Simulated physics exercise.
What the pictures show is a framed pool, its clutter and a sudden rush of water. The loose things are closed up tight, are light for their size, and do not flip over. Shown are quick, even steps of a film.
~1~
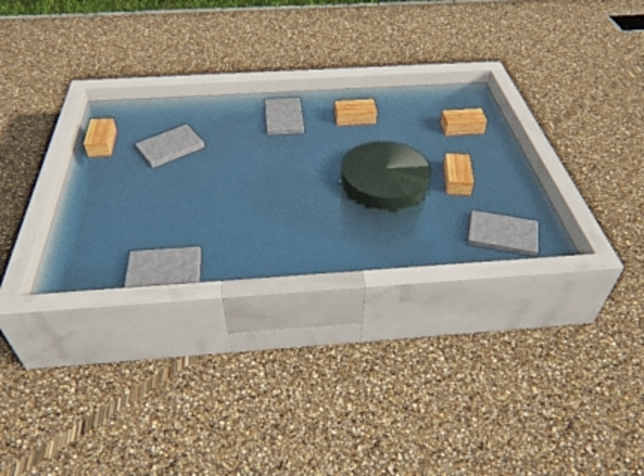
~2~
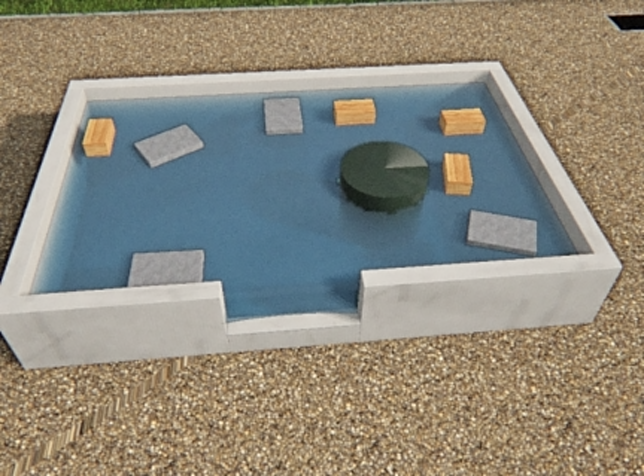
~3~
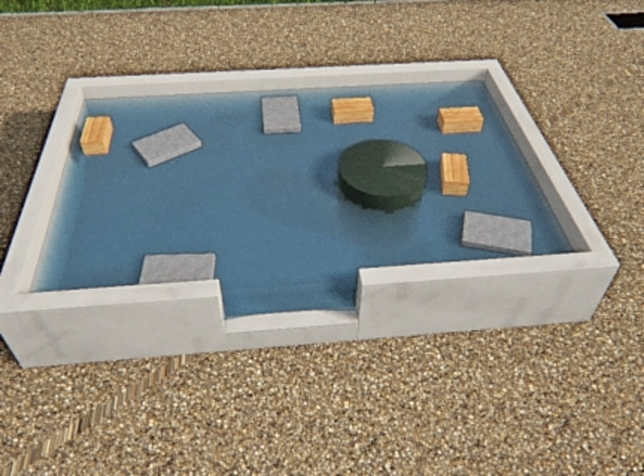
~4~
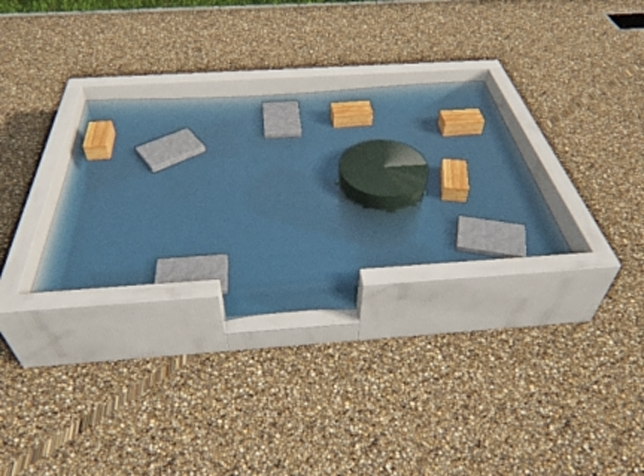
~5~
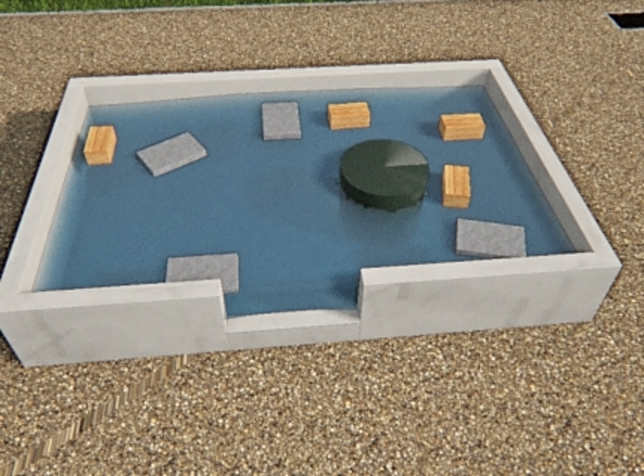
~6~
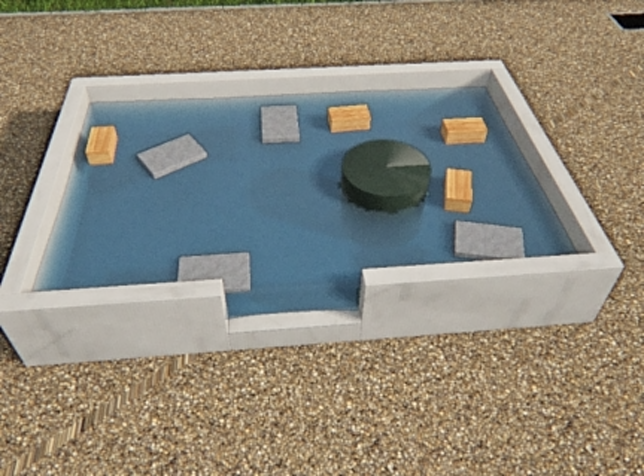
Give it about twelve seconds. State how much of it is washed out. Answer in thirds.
Under a third.
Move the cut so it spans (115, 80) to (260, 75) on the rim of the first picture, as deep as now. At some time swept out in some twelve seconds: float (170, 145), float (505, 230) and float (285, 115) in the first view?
Lost, retained, lost.
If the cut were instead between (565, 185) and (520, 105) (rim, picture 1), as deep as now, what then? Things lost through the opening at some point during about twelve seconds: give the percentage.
About 50 %.
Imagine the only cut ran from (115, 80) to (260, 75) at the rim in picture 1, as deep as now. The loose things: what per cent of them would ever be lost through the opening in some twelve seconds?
50 per cent or so.
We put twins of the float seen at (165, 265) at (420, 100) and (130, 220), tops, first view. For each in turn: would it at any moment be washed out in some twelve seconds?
First retained, then retained.
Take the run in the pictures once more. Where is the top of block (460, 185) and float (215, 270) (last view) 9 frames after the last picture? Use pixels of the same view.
The first should be around (446, 213) and the second around (286, 266).
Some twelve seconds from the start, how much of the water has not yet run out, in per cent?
Roughly 66 per cent.
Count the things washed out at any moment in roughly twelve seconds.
So, 0 of them.
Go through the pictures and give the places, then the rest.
The first picture shows a float at (163, 266), afloat; a block at (460, 168) floats; 0 of 8 have shifted.
The second picture shows a float at (166, 269), afloat; a block at (458, 168), afloat; 0 of 8 have shifted.
The third picture shows a float at (177, 271) floats, close to its start; a block at (455, 168), afloat; 1 of 8 have shifted.
The fourth picture shows a float at (191, 274) floats, close to its start; a block at (455, 174), afloat, close to its start; 3 of 8 have shifted.
The fifth picture shows a float at (202, 273), afloat, close to its start; a block at (457, 180) floats, close to its start; 7 of 8 have shifted.
The sixth picture shows a float at (214, 272), afloat, close to its start; a block at (459, 184) floats, close to its start; 8 of 8 have shifted.
A moment on, 0 of 8 are out; 8 afloat.
Next, 0 of 8 are out; 8 afloat.
Later, 0 of 8 are out; 8 afloat.
In the end, 0 of 8 are out; 8 afloat.
